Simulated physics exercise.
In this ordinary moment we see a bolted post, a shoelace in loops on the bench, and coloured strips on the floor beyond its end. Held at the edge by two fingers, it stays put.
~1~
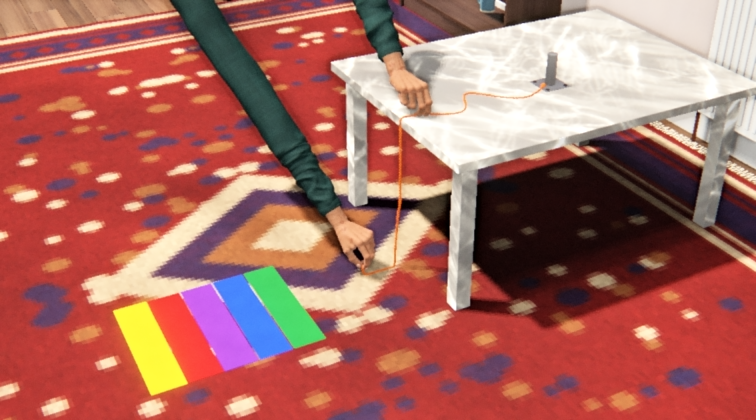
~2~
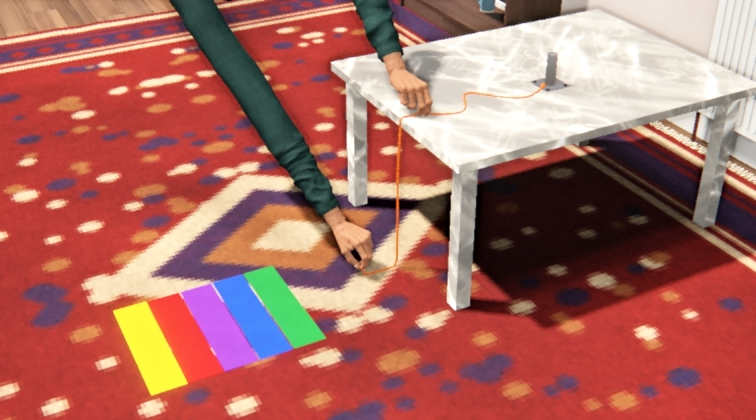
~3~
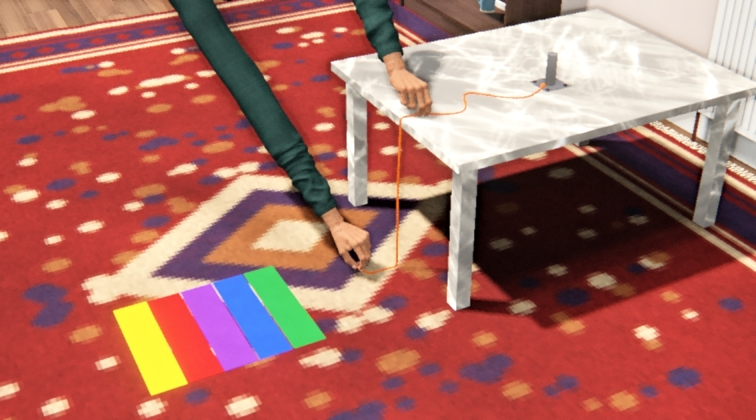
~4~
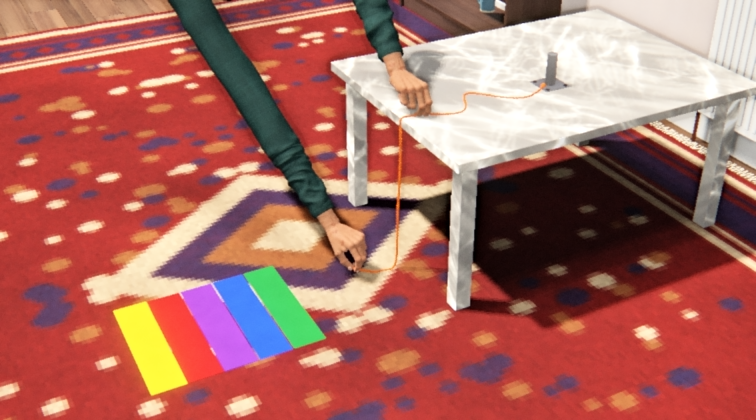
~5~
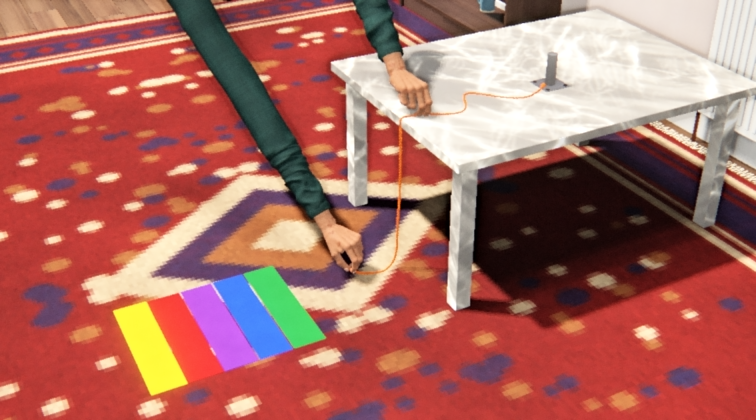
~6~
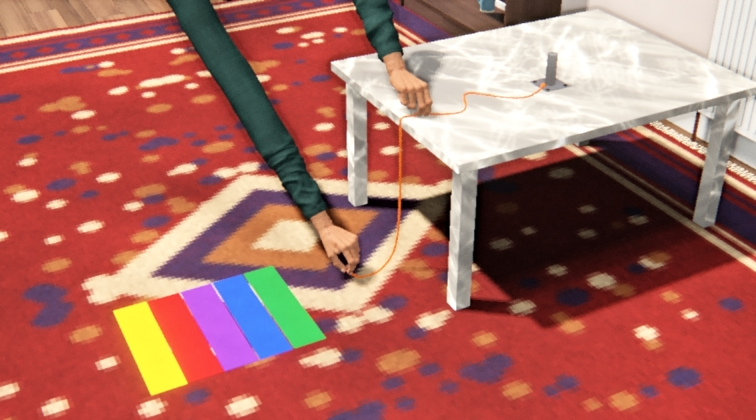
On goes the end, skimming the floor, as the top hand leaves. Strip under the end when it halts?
Purple strip.
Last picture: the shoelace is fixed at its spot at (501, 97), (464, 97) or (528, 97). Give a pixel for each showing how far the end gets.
About (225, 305), (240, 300) and (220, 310).
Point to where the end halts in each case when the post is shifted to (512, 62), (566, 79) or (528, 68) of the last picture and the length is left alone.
In that order: (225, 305), (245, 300) and (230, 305).
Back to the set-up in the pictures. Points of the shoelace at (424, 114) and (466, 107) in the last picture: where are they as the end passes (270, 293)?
You'll find the first mark at (398, 134) and the second mark at (434, 110).
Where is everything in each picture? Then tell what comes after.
In the first frame, end (363, 266); green (300, 329); blue (267, 340); purple (233, 350); red (198, 362); yellow (162, 373).
In the second frame, end (361, 266); shoelace through (529, 96) (469, 93) (442, 114) (400, 141) (398, 202) (397, 255).
In the third frame, end (358, 267).
In the fourth frame, end (354, 268); shoelace through (529, 96) (469, 93) (442, 114) (400, 141) (398, 202) (397, 255).
In the fifth frame, end (351, 269).
In the sixth frame, end (347, 271); shoelace through (529, 96) (469, 93) (442, 114) (400, 141) (400, 201) (392, 255).
Early on, end near (270, 293); over green.
Midway, end near (236, 304); over blue.
At the end of the slack, end near (215, 310); over purple. The end stops over the purple strip.
